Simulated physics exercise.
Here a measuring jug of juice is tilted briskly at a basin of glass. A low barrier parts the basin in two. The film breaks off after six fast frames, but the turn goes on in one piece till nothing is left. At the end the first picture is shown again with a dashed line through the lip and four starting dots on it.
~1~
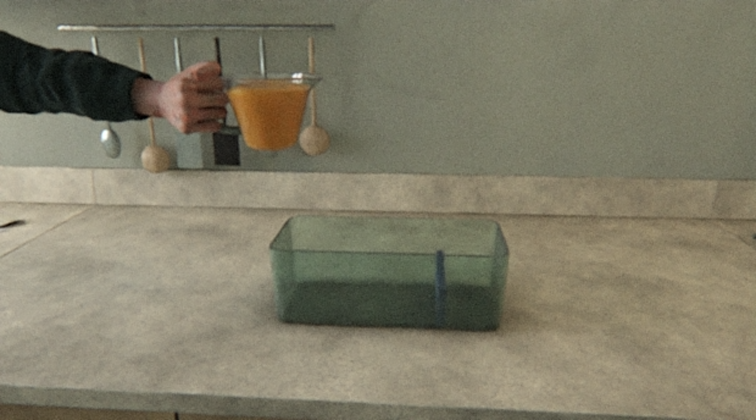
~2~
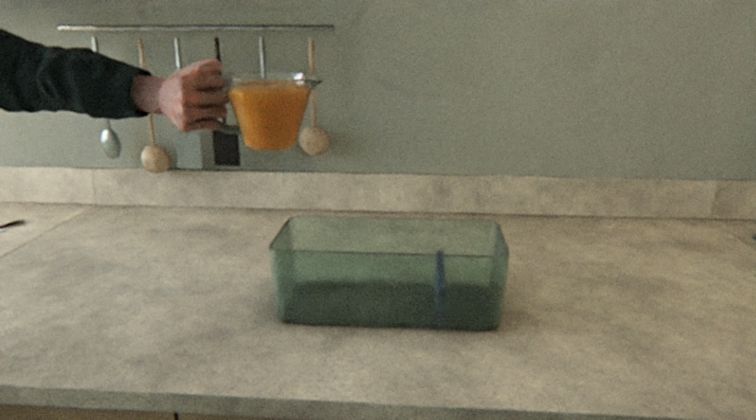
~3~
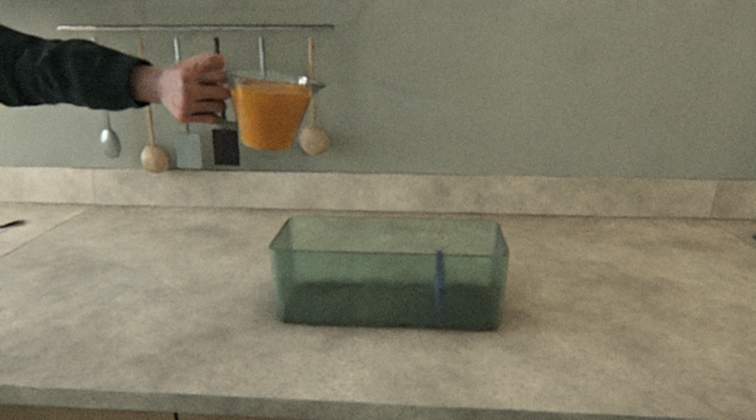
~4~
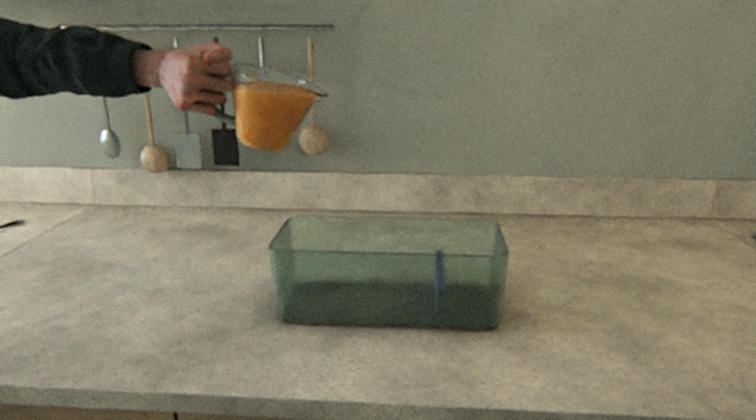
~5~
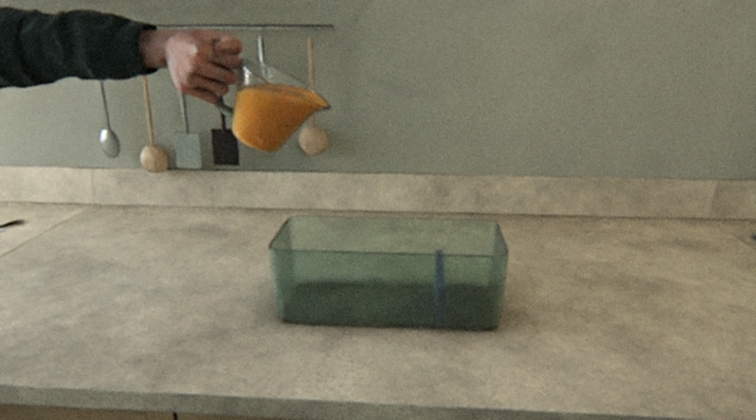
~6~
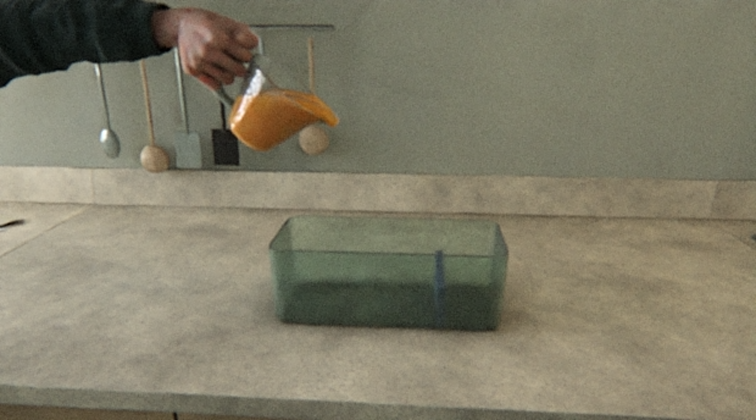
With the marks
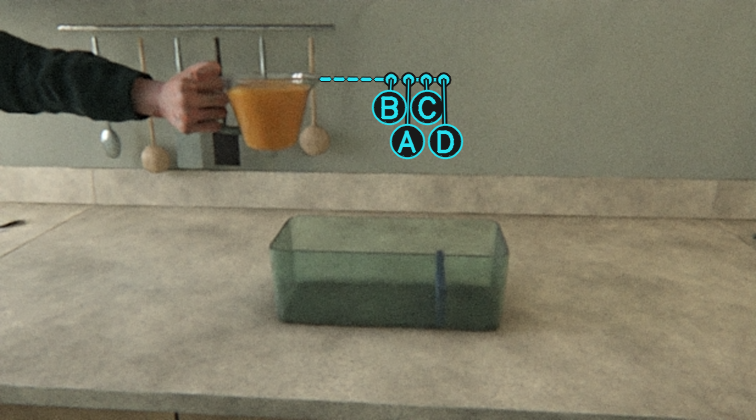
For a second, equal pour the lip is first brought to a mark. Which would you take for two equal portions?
C works best here.
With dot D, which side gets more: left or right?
More ends on the right.
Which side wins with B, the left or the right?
The left side.
In cyan, A at (408, 79); B at (391, 79); C at (426, 79); D at (443, 79).
For dot A, about 63 % ends left of the wall and 29 % right of it; 8 % is lost outside.
For dot B, about 82 % ends left of the wall and 13 % right of it; 5 % is lost outside.
For dot C, about 51 % ends left of the wall and 39 % right of it; 10 % is lost outside.
For dot D, about 27 % ends left of the wall and 67 % right of it; 6 % is lost outside.
